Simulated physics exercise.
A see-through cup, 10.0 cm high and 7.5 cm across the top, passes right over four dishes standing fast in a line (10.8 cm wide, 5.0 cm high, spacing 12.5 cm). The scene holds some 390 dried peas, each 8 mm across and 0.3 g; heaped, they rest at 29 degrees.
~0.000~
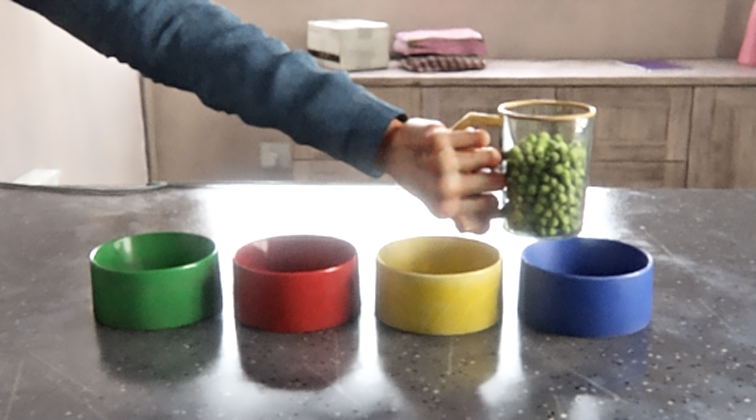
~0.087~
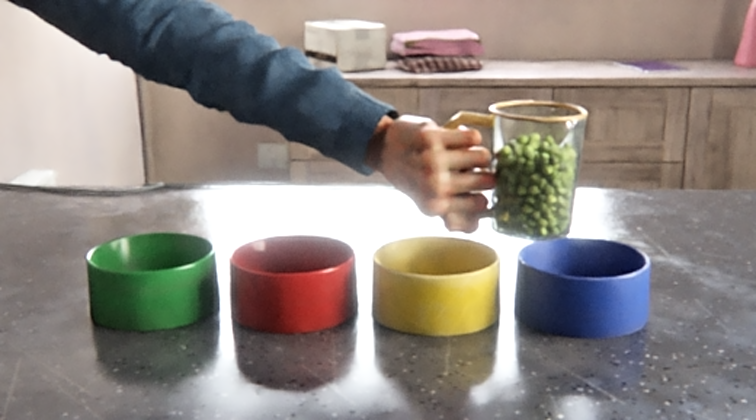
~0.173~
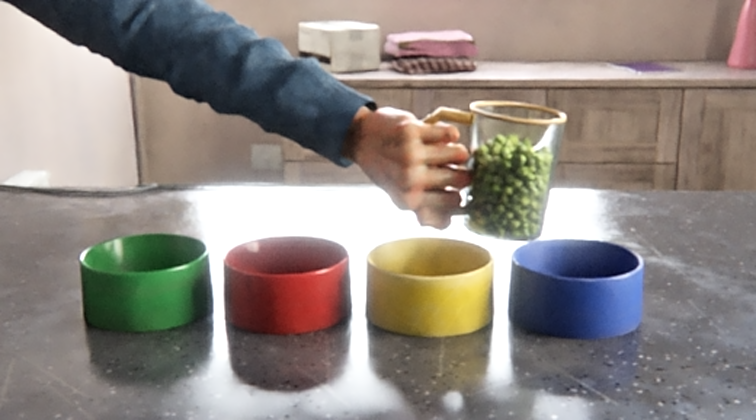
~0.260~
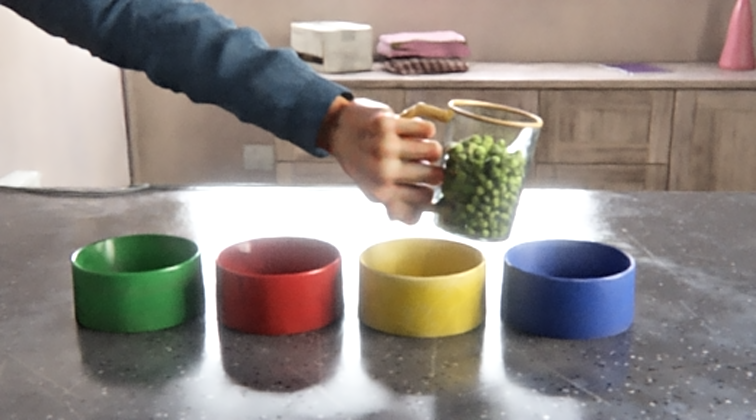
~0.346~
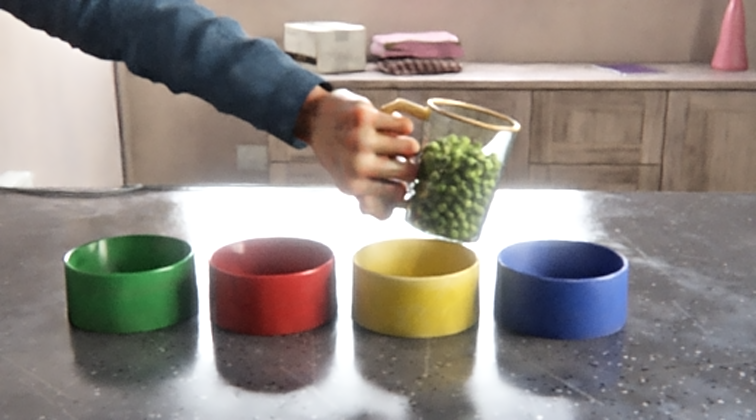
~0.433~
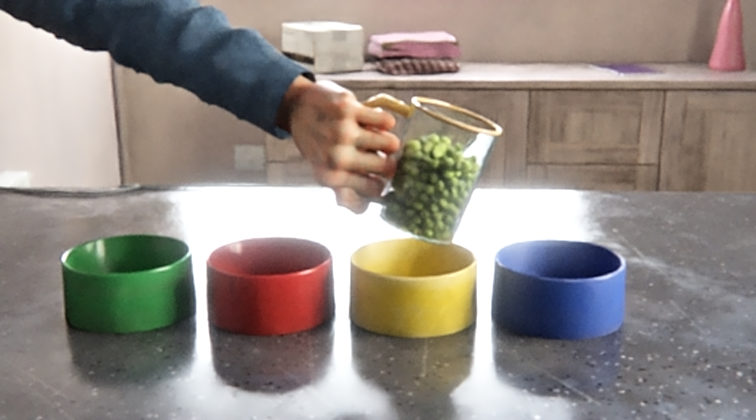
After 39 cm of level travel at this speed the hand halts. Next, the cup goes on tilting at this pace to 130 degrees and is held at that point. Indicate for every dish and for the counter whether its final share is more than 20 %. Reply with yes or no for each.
Red: No, blue: No, green: Yes, yellow: No, counter: No.
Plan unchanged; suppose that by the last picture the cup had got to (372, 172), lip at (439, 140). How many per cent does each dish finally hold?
It'd finish with red at 0, blue at 0, green at 100 and yellow at 0.
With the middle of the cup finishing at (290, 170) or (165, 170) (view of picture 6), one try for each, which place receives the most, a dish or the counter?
Yellow; red.
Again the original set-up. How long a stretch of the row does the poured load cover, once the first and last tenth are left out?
6 centimetres.
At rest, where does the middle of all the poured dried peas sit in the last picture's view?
Centre at rest, approx.: (137, 285) px.
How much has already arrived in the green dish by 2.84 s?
By that moment it's near 95 percent.
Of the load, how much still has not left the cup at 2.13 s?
80 per cent.
Then, at 1.45 s, tilt 70 degrees; cup holds 100 %.
After 2.13 s, tilt 105 degrees; cup holds 80 %, green 15 %.
After 2.84 s, tilt 130 degrees; cup holds 0 %, green 95 %.
In the end, at 3.3 s, red 0 %, blue 0 %, green 95 %, yellow 0 %, counter 0 %.
